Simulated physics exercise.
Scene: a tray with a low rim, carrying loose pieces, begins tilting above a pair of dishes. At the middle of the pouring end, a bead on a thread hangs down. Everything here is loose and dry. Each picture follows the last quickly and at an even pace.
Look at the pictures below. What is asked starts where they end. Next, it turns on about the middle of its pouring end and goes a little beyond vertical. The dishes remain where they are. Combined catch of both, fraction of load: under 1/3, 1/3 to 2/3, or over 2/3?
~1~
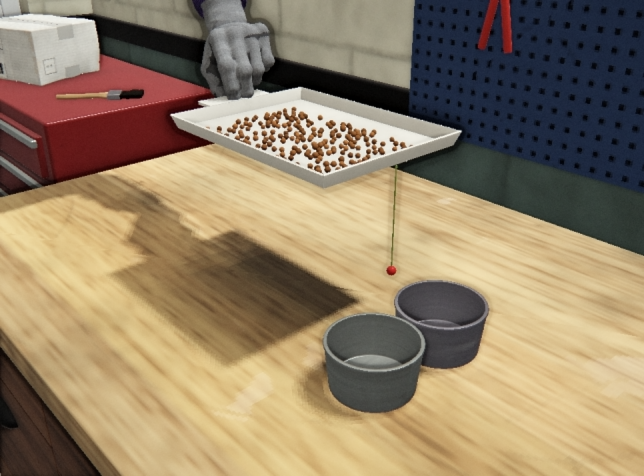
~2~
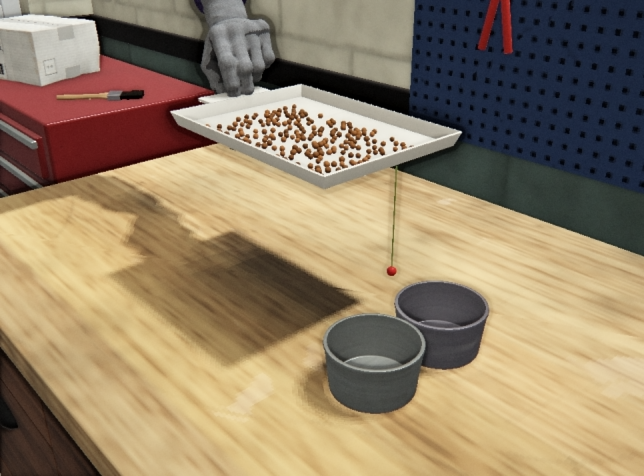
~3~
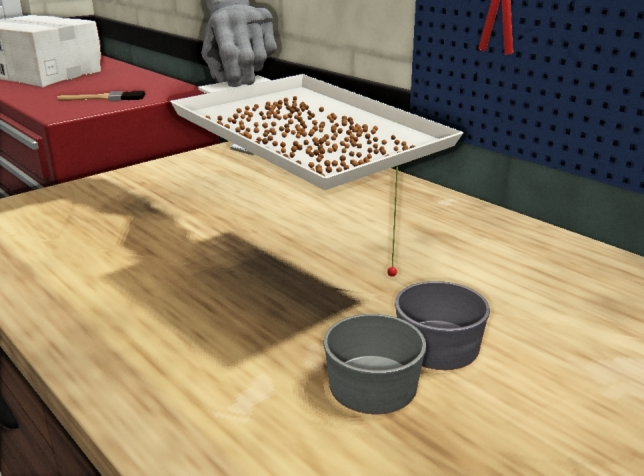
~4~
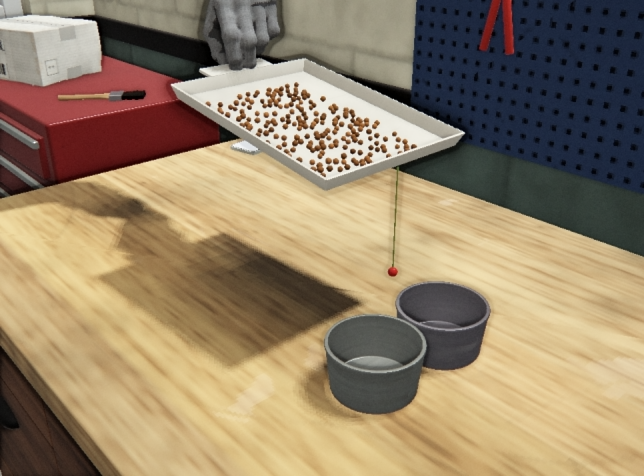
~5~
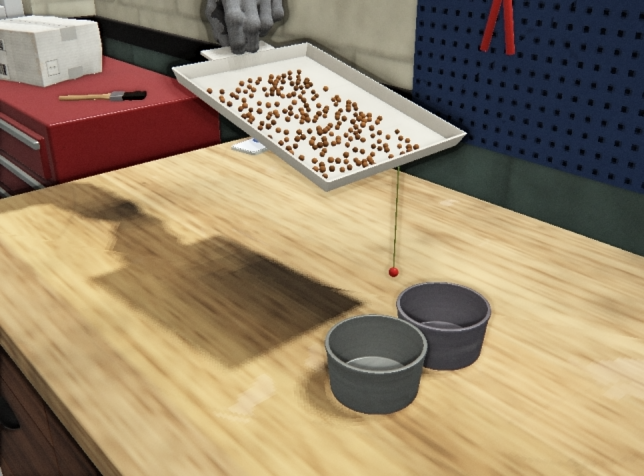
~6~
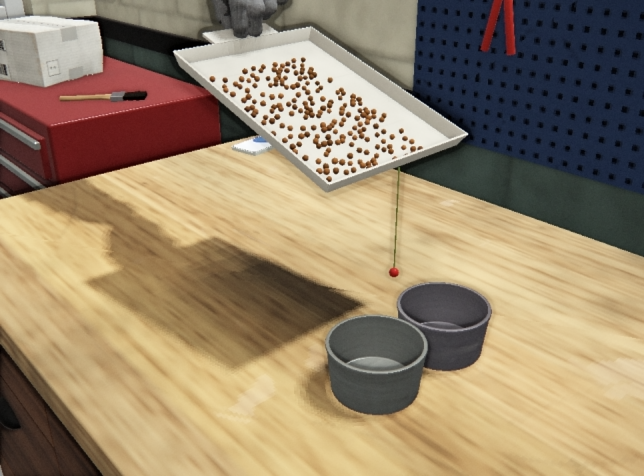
Over 2/3.
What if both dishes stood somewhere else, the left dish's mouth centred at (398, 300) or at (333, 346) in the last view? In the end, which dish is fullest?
So at the first spot it's the one placed on the left, and at the second spot it's the one placed on the right.
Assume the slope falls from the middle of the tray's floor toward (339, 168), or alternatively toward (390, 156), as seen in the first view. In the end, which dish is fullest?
First it's the dish to the left, then it's the dish to the right.
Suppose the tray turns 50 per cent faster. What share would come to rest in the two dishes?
About 90 %.
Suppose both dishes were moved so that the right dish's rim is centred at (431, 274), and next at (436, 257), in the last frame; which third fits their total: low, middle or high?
First attempt: One to two thirds; second attempt: Below one third.
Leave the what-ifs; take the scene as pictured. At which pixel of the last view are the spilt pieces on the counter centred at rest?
The centre sits near (378, 348).
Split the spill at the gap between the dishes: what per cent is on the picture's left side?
Close to 80 in a hundred.
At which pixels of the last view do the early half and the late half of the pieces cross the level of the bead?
First part (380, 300), rest (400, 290).
Soon, tray tipped steeply; most on the tray; a small part in the left dish; a stray few in the right dish; a stray few outside both; a small part in the air.
A while on, tray tipped past a quarter turn; about a third in the left dish; about a third in the right dish; a small part outside both; a small part in the air.
Towards the end, tray tipped past a quarter turn; about half in the left dish; about a third in the right dish; a small part outside both.
Finally, tray tipped past a quarter turn; about half in the left dish; about a third in the right dish; a small part outside both.
